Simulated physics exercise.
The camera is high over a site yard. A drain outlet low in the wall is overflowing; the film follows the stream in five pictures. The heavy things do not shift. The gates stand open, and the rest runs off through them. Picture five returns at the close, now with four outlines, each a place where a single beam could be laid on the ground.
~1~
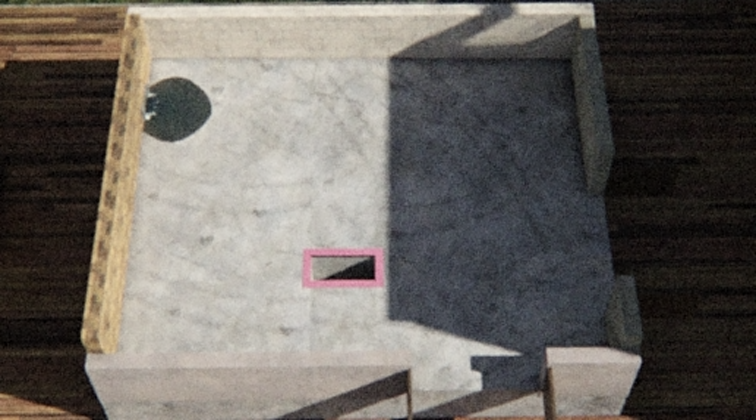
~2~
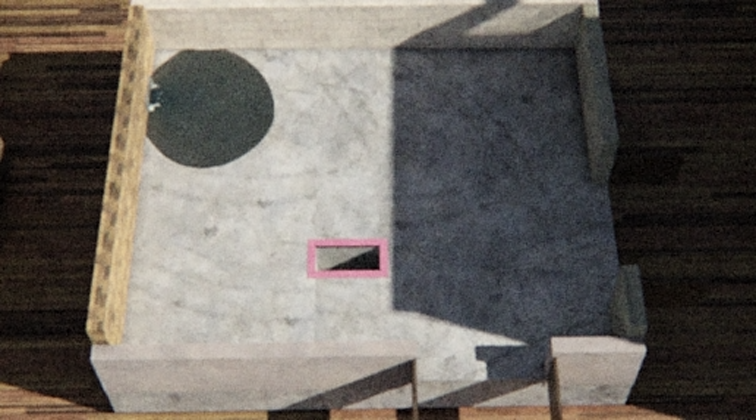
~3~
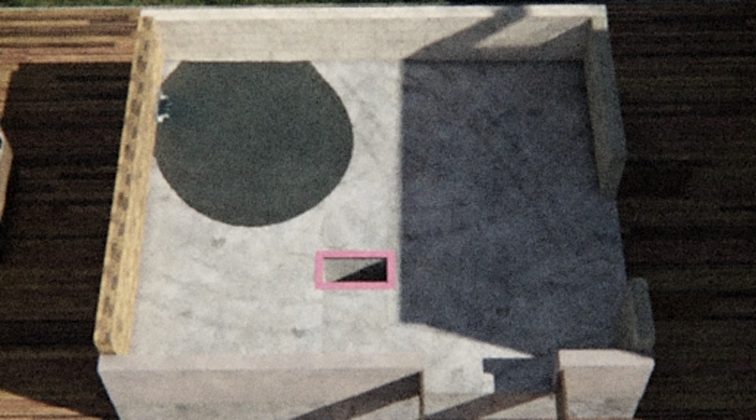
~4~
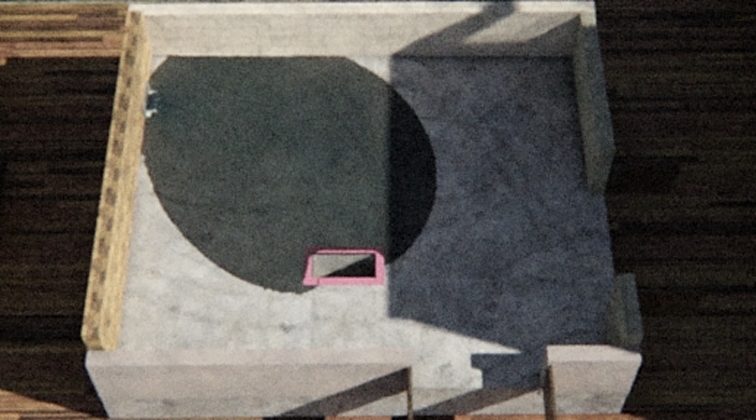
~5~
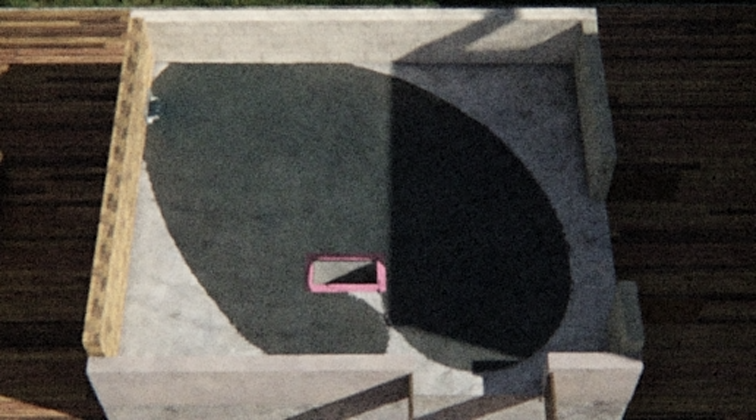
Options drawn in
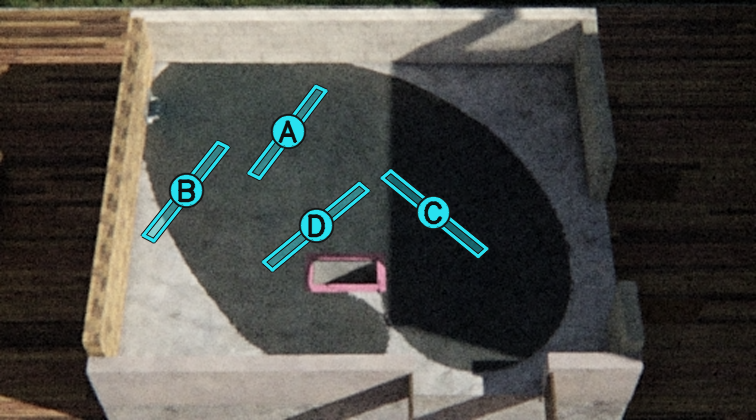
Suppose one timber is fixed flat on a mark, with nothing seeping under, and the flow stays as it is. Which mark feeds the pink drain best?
Best: C.
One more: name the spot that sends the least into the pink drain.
It is D.
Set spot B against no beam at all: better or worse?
It is worse.
On the marked copy, A from (254, 175) to (320, 88); B from (148, 238) to (222, 144); C from (386, 174) to (482, 252); D from (268, 265) to (363, 187).
With A, about 13 % of the stream goes into the pink drain, about 87 % out by the gates.
With B, about 11 % of the stream goes into the pink drain, about 89 % out by the gates.
With C, about 25 % of the stream goes into the pink drain, about 75 % out by the gates.
With D, next to none of the stream goes into the pink drain, about 100 % out by the gates.
